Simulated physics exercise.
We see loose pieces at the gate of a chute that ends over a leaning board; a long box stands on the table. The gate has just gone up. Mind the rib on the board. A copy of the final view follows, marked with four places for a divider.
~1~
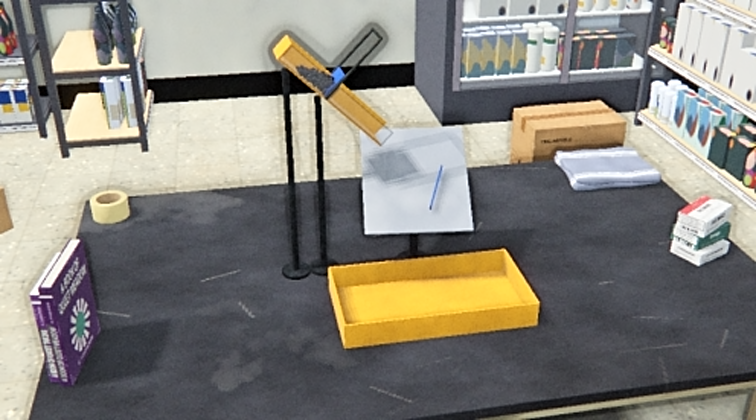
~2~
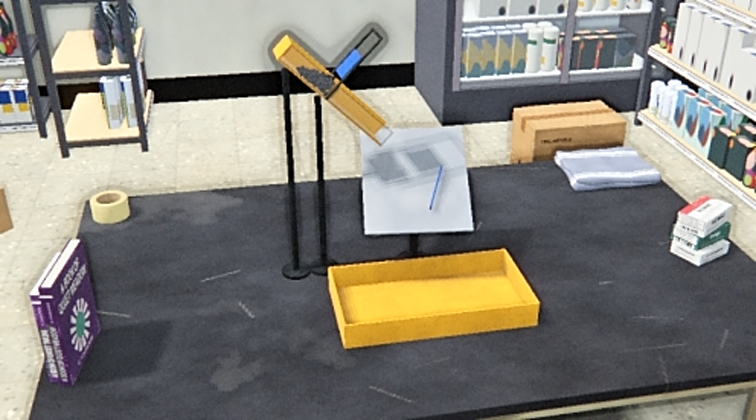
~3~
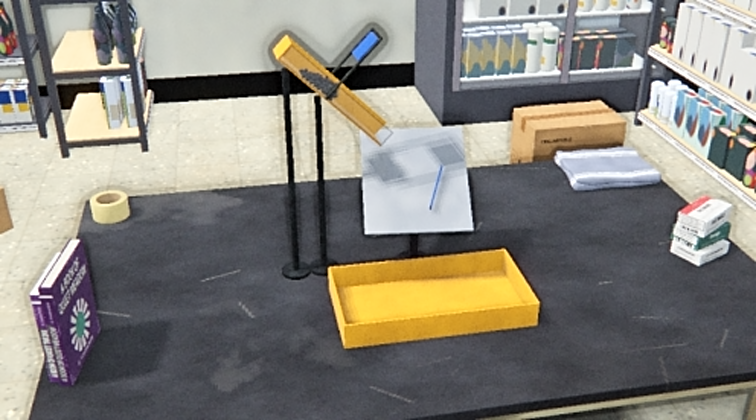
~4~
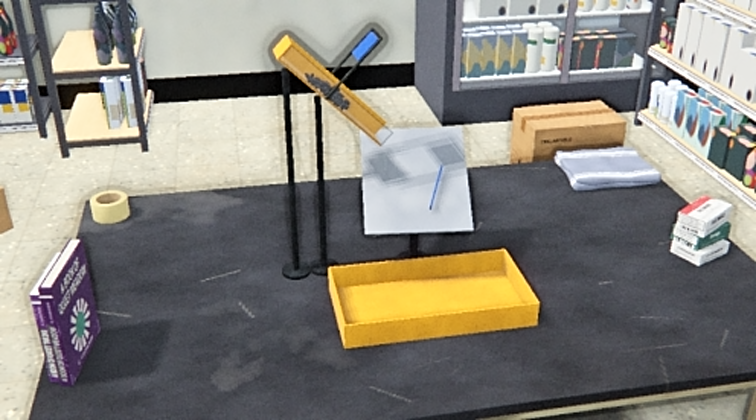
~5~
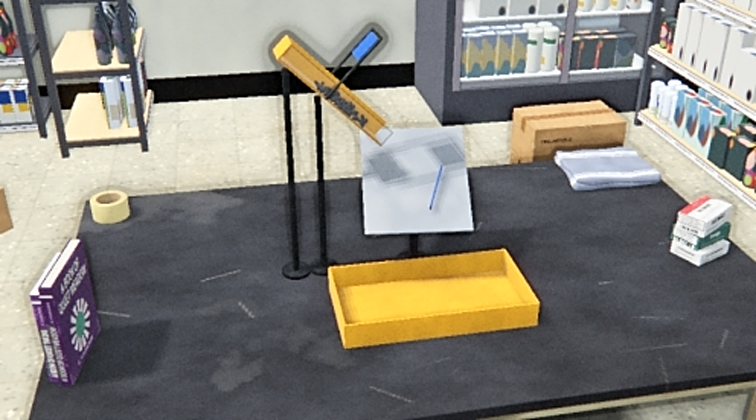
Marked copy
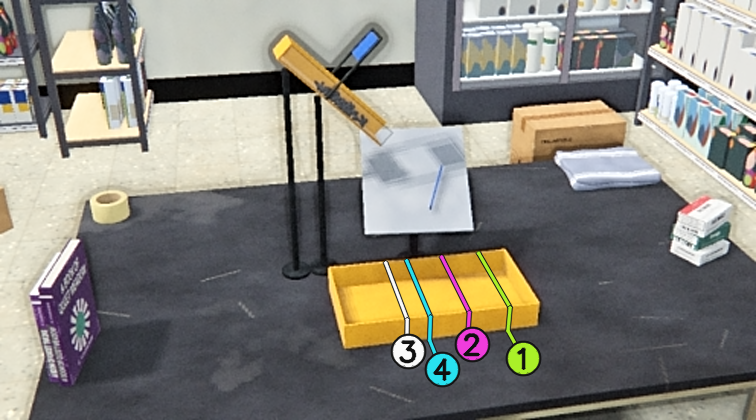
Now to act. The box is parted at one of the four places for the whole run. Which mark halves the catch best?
Line 4 does it best.
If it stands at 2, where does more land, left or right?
Left.
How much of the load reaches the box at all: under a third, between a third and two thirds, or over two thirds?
It is over two thirds.
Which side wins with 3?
The right side.
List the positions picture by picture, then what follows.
In the first picture, load behind the gate at (316, 76), black beans; lip of the chute at (378, 141), sloping fairly steeply.
In the second picture, middle of the board at (415, 179), tilted fairly steeply; middle of its low edge at (420, 232); of its high edge at (411, 128).
In the third picture, front corners of the box at (345, 325) and (539, 303), empty; front of the load at (331, 96).
In the fourth picture, middle of the load at (331, 90); its front at (345, 108), about a third of the way to the lip; rib from (442, 165) to (431, 206).
In the fifth picture, middle of the load at (338, 103); its front at (363, 119), about two thirds of the way to the lip.
On the marked copy, line 1 crosses the front rim at (509, 306); line 2 crosses the front rim at (469, 311); line 3 crosses the front rim at (407, 318); line 4 crosses the front rim at (430, 316).
With 1, of what is caught, all on the left of the divider, none on the right.
With 2, of what is caught, nearly all on the left of the divider, a stray few on the right.
With 3, of what is caught, none on the left of the divider, all on the right.
With 4, of what is caught, about a third on the left of the divider, about two thirds on the right.
